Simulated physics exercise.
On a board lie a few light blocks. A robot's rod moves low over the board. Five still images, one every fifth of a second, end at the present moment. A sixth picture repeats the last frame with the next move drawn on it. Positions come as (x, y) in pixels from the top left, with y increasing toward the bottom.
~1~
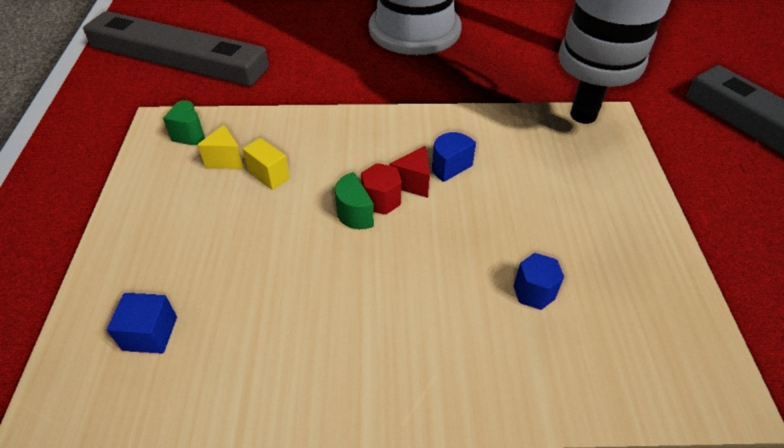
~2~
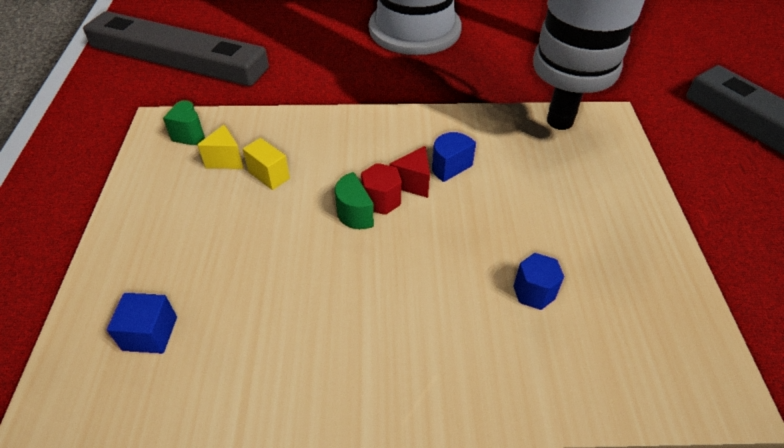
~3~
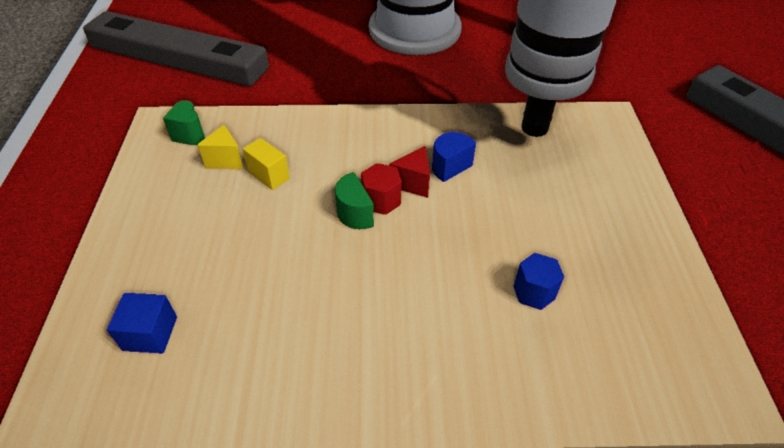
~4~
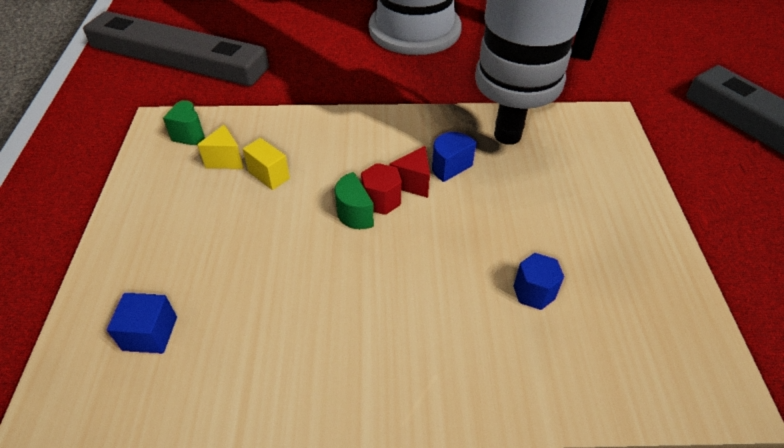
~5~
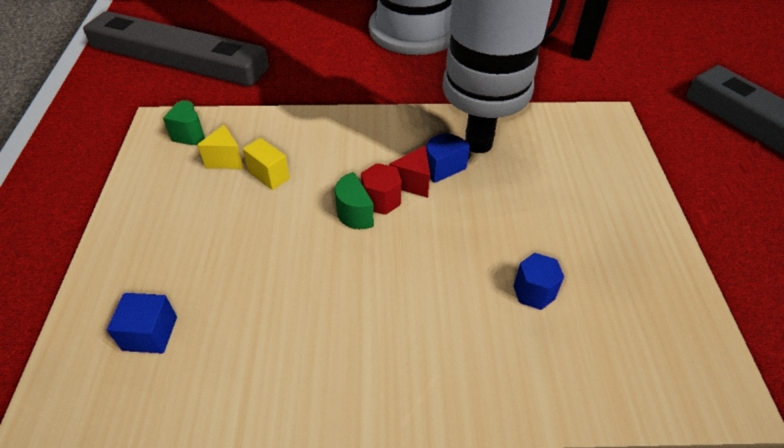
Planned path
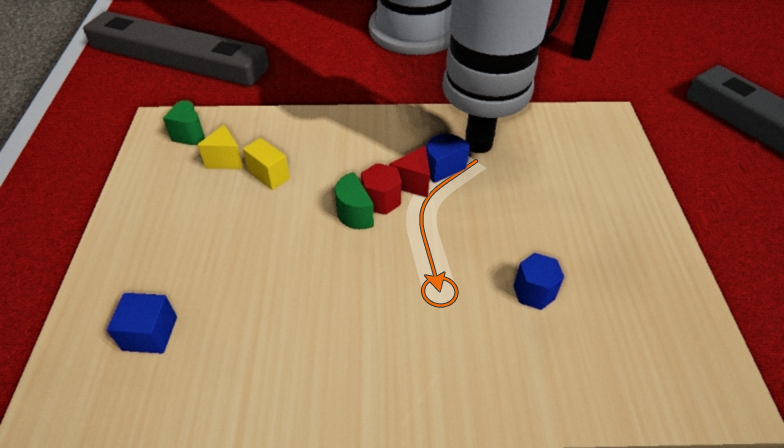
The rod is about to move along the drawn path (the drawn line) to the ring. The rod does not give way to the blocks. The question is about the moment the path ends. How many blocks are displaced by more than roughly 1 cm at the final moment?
Count: Two.
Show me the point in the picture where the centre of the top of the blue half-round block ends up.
The answer is (407, 153).
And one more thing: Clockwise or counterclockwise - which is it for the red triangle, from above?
It goes anticlockwise.
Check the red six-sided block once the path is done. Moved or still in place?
Right where it was.
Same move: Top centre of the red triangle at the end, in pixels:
Around pixel (376, 154).
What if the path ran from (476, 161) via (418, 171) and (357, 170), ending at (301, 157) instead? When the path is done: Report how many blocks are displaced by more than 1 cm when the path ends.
The number is two.
The line goes from (476, 161) by way of (435, 191) and (424, 236) to (440, 291).
On the path given first. One third of the way, rod at (436, 175); red triangle at (376, 154), turned 25° anticlockwise; blue half-round block at (408, 153), turned 90° clockwise.
Two thirds of the way, rod at (425, 221); red triangle at (376, 154), turned 25° anticlockwise; blue half-round block at (407, 153), turned 90° clockwise.
At the end, rod at (441, 277); red six-sided block unmoved; red triangle at (376, 154), turned 25° anticlockwise; blue half-round block at (407, 153), turned 90° clockwise.
